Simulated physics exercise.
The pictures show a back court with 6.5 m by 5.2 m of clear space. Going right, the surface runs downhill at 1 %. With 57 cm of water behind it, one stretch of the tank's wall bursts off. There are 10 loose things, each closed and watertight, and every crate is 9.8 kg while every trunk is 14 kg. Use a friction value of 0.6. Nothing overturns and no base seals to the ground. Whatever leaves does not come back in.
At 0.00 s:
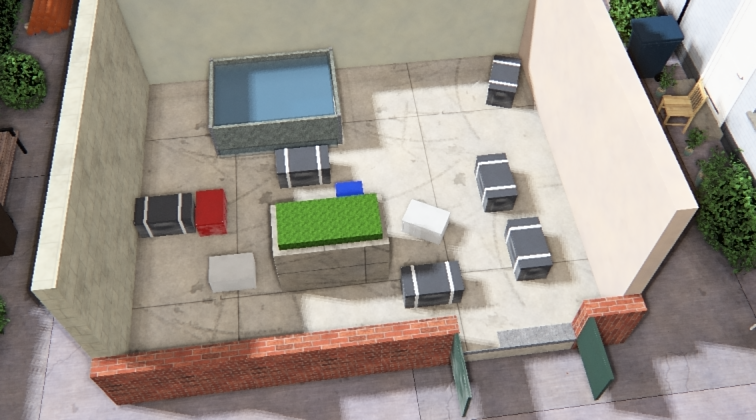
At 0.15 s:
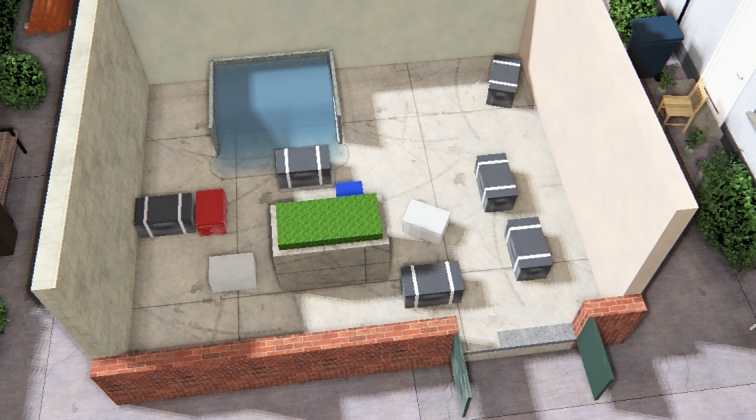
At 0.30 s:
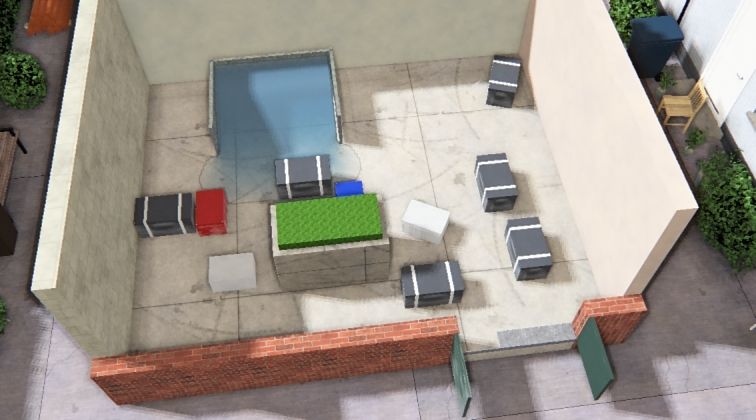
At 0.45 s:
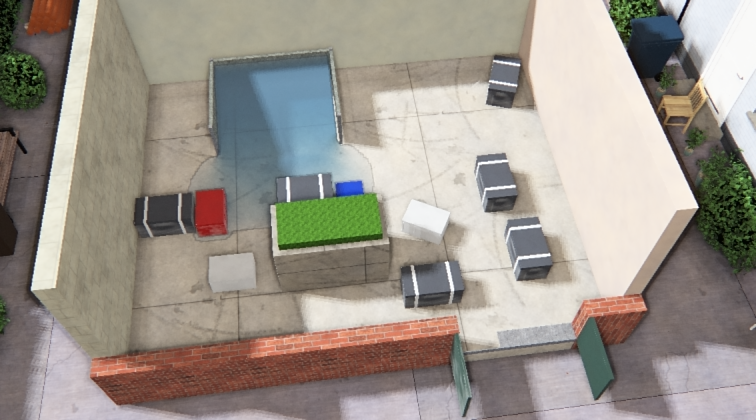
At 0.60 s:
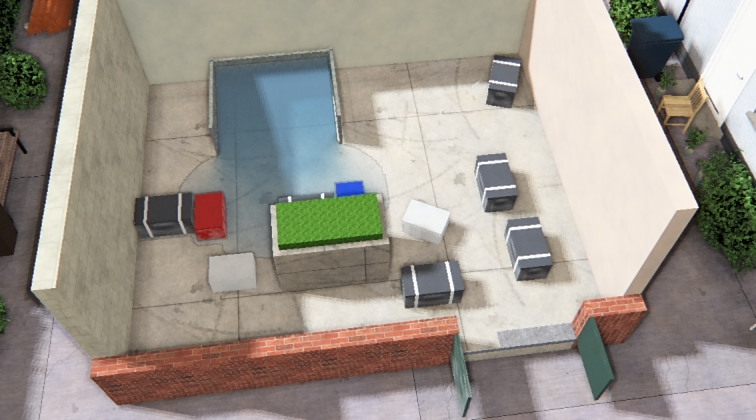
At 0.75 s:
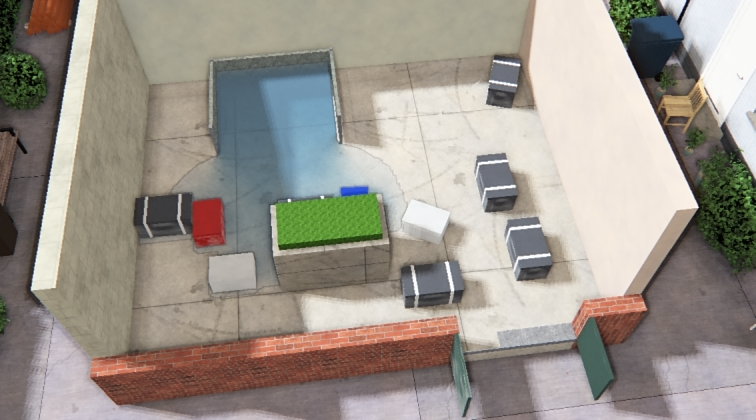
At first, a walled yard holds a full stone tank, dark trunks and a few crates around a grass-topped block. The tank's front wall gives way and water spreads across the paving, pushing the nearest trunk up against the block. Then the red and blue crates shift slightly as the pool widens.
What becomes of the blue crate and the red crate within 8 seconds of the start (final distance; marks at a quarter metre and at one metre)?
Looks like the blue crate gets swept well away, and the red crate gets swept well away.
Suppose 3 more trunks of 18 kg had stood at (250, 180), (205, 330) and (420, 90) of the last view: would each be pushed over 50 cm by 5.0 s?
One by one: Beyond the mark, beyond the mark, below the mark.
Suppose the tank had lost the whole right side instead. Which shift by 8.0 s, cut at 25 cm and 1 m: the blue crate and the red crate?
Then the blue crate remains roughly in place and the red crate remains roughly in place.
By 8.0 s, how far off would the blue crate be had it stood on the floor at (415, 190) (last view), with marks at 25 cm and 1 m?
As it turns out, it is swept away.
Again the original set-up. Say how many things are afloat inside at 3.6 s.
At that time the total is 6.
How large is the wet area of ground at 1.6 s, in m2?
That flooded area is roughly 15 m2.
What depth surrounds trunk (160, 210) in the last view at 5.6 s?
Roughly 4 cm.
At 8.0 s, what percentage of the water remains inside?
92 % or so.
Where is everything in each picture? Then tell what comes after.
The blue crate at (351, 198), on the bottom; the red crate at (209, 207) rests on the ground; water covers 2.7 m2; 0 of 10 have shifted, in the first frame.
The blue crate at (351, 198) rests on the ground; the red crate at (209, 207) rests on the ground; 3.6 m2 under water; 0 of 10 have shifted, in the second frame.
The blue crate at (351, 198), on the bottom; the red crate at (209, 207), on the bottom; 4.7 m2 under water; 1 of 10 have shifted, in the third frame.
The blue crate at (351, 198) rests on the ground; the red crate at (209, 207), on the bottom; water covers 5.9 m2; 1 of 10 have shifted, in the fourth frame.
The blue crate at (351, 199), on the bottom; the red crate at (208, 210) rests on the ground, 8 cm from its start; 7.3 m2 under water; 2 of 10 have shifted, in the fifth frame.
The blue crate at (355, 204), on the bottom, 14 cm from its start; the red crate at (207, 217), on the bottom, 20 cm from its start; 8.4 m2 under water; 3 of 10 have shifted, in the sixth frame.
After 1.6 s the blue crate is near (404, 198), 0.8 m from its start, afloat; the red crate is near (182, 280), 1.2 m from its start, aground; 0 of 10 are out; 4 afloat.
After 3.6 s the blue crate is near (554, 225), 3.0 m from its start, aground; the red crate is near (178, 277), 1.2 m from its start, afloat; 0 of 10 are out; 6 afloat.
After 5.6 s the blue crate is near (509, 229), 2.3 m from its start, afloat; the red crate is near (251, 275), 1.4 m from its start, afloat; 1 of 10 are out; 8 afloat.
After 8.0 s the blue crate is near (494, 160), 2.3 m from its start, afloat; the red crate is near (270, 301), 1.8 m from its start, afloat; 1 of 10 are out; 9 afloat.
